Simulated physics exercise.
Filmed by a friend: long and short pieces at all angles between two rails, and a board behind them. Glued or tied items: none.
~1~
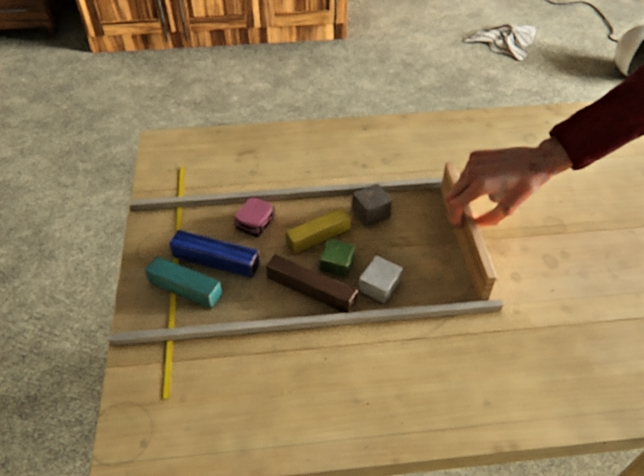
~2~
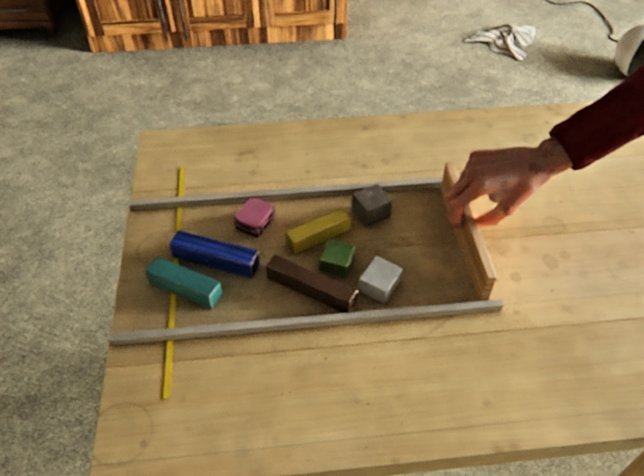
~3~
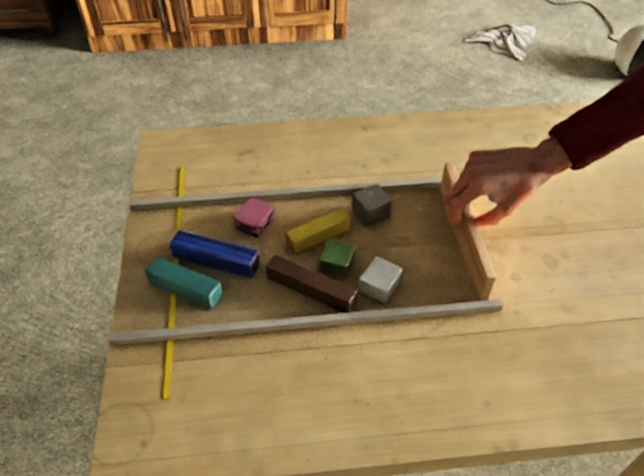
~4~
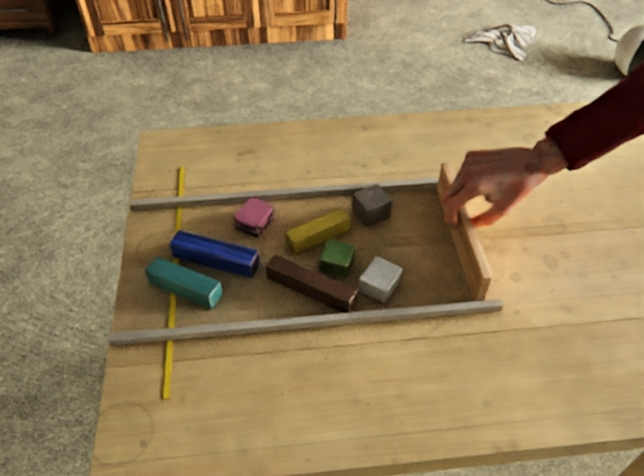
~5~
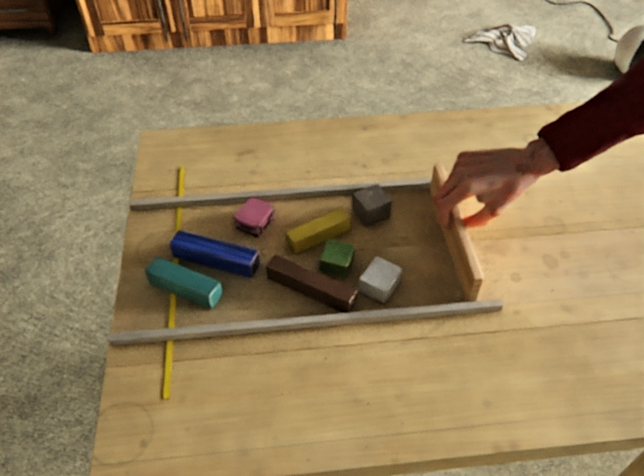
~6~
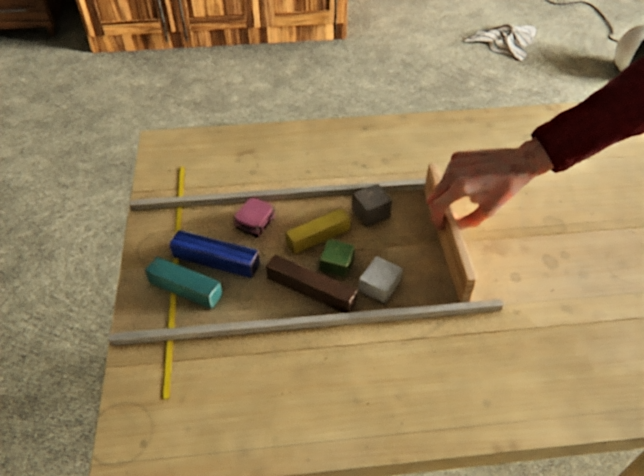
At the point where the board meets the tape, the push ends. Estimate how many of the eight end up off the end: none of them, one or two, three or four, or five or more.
The count that comes down will most likely be a single one or two.
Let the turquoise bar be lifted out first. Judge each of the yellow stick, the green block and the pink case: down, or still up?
So the yellow stick keeps its place, the green block keeps its place and the pink case keeps its place.
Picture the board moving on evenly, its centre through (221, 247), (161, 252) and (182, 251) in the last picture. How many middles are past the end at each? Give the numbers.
0; 4; 2.
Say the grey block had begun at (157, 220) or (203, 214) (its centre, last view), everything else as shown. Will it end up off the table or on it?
Taking the places in order, the piece stays up and stays up.
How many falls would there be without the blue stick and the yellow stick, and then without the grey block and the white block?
First 1, second 1.
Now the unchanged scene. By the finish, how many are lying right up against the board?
4 of them.
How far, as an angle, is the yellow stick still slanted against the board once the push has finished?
The angle is some 60°.
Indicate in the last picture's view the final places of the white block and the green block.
Final positions - white block around (149, 287), green block around (160, 258).
A little later, none off yet; turquoise bar at rest near (184, 282); blue stick shifted a little near (201, 250); pink case at rest near (255, 217).
When it is over, the number that fall off is one or two; down, blue stick and turquoise bar.
